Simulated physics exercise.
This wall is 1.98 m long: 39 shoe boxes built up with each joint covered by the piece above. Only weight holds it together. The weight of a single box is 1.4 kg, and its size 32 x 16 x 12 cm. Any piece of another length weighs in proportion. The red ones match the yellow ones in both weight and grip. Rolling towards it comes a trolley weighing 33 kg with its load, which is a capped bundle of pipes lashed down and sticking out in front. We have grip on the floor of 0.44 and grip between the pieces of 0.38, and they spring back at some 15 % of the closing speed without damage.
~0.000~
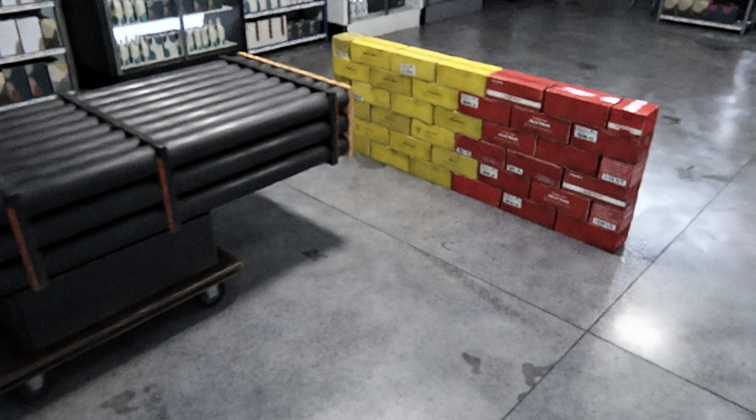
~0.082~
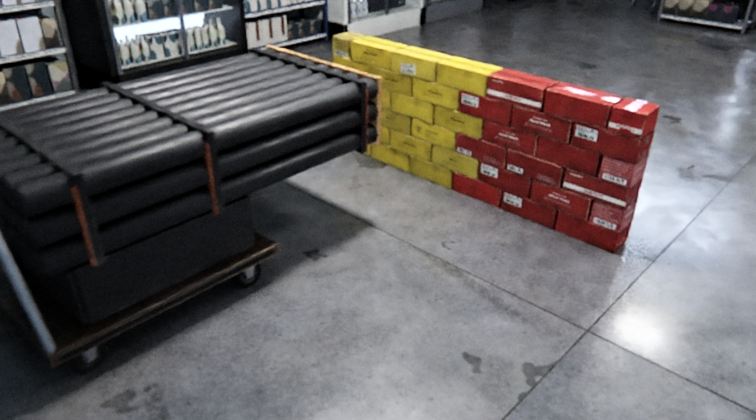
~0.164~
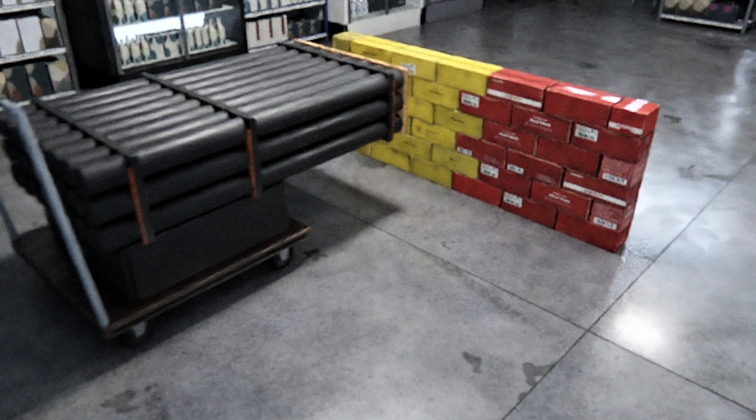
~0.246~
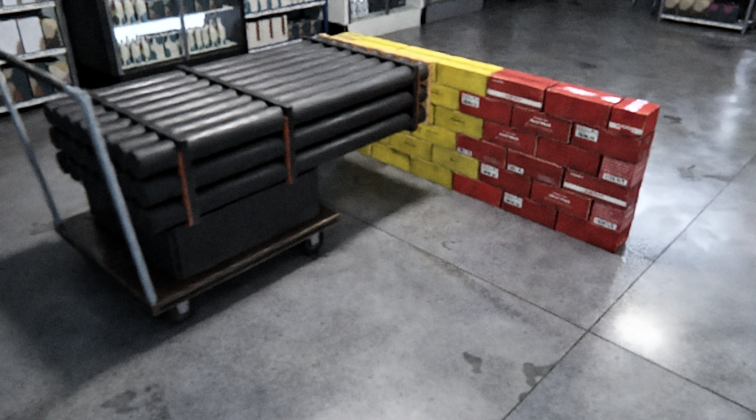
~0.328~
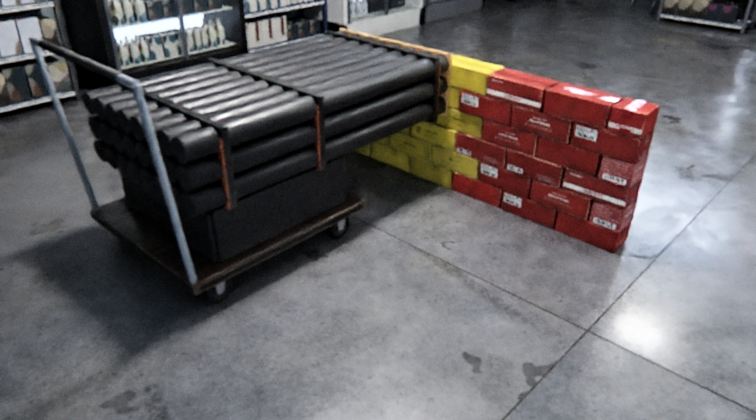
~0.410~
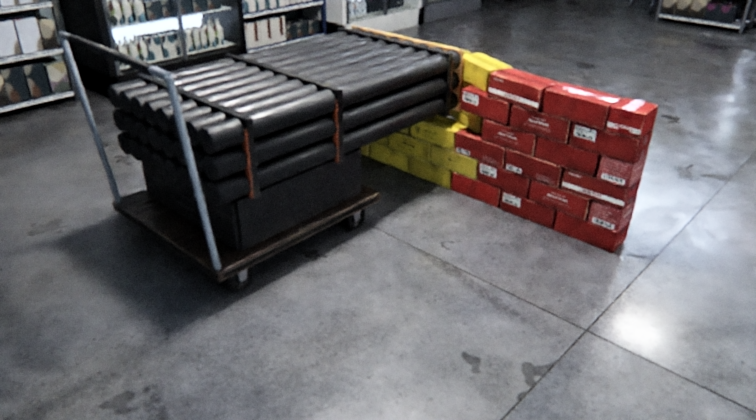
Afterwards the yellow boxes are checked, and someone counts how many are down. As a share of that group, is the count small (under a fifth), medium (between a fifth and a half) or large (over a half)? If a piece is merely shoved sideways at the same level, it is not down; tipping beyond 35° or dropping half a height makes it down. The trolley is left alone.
It is large.
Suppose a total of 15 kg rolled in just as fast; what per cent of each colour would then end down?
In that case yellow 70, red 10 per cent.
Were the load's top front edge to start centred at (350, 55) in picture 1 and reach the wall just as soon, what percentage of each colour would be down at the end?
You'd end up with yellow at 80 per cent down and red at 10 per cent.
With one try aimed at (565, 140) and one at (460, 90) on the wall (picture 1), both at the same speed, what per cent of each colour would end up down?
First try then second: Yellow 20 and 40, red 80 and 30 per cent.
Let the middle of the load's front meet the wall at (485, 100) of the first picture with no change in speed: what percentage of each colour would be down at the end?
The yellow ones would be 40 per cent down and the red ones 60 per cent.
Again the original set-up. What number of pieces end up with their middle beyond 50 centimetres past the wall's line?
About 16.
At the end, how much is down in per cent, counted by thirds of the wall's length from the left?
Going left to right, I get 70, 40 and 10 percent.
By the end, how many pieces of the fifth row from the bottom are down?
I count 4 down there.
After 0.64 s, load 47 cm past the wall's line, still rolling; 11 of the 21 yellow boxes down (11 of 39 in all colours); top yellow box leaning 36°, 28 cm lower.
After 1.06 s, load 92 cm past the wall's line, still rolling; 11 of the 21 yellow boxes down (13 of 39 in all colours); top yellow box on its side.
At rest (2.7 s), load 1.05 m past the wall's line, stopped; 14 of the 21 yellow boxes down (16 of 39 in all colours); top yellow box on its side; top red box unmoved. That is 67 per cent. As the last picture would show them, middles, top yellow box near (555, 103), top red box near (582, 105).
